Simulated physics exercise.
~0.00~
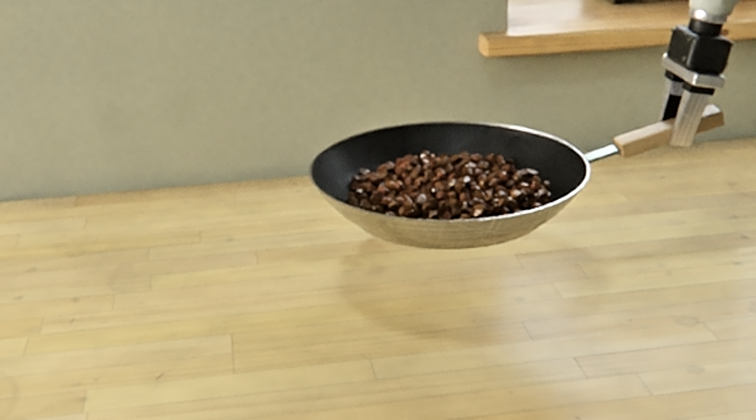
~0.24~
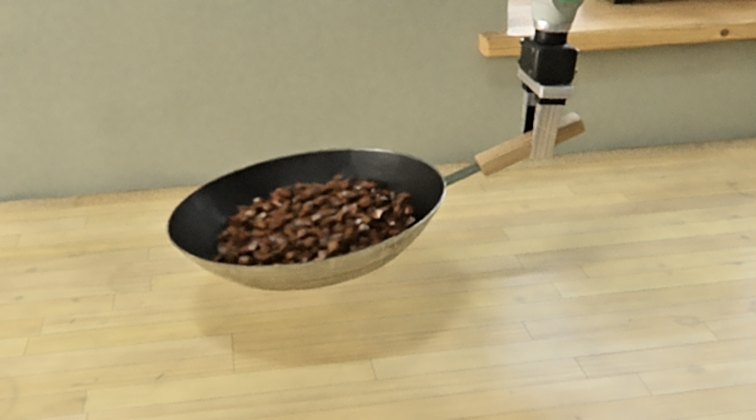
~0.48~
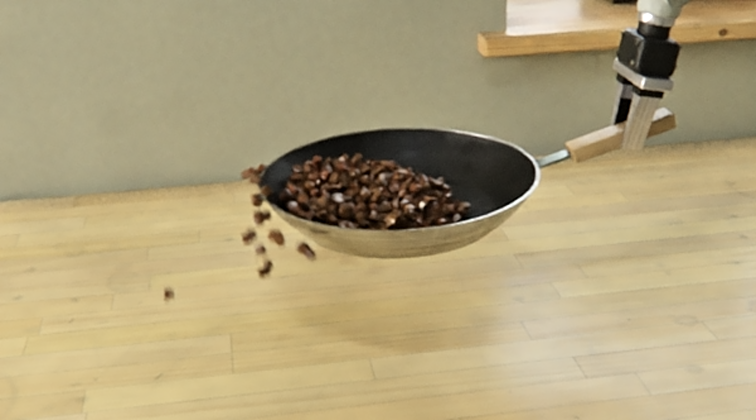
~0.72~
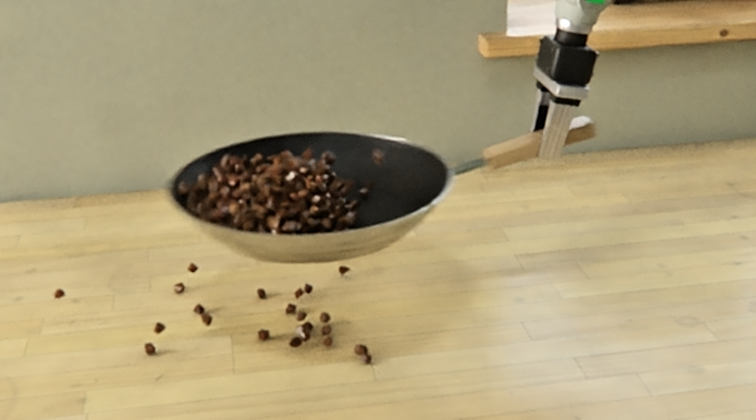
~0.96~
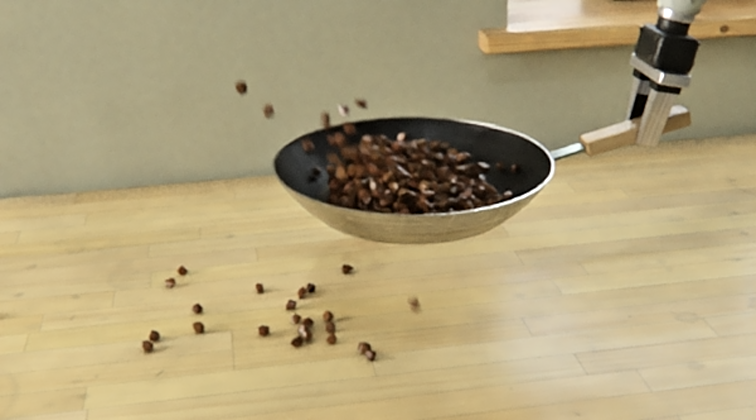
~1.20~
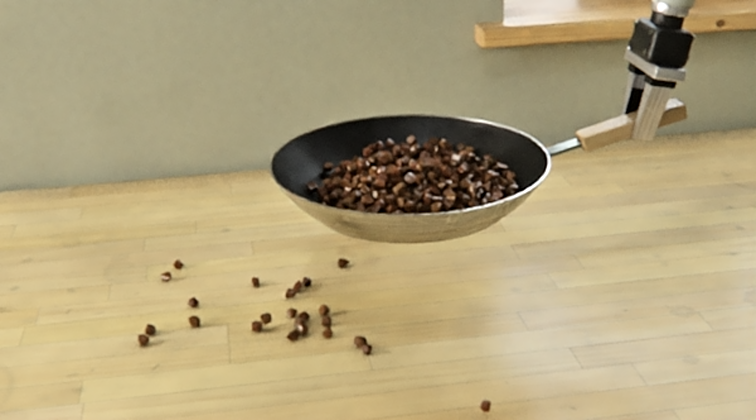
Above a pale wooden floor, a robot gripper shook a black frying pan full of small brown pellets left and right, tossing some over the far left edge, and it ended holding the pan level, still mostly full, with a scattering of pellets below.
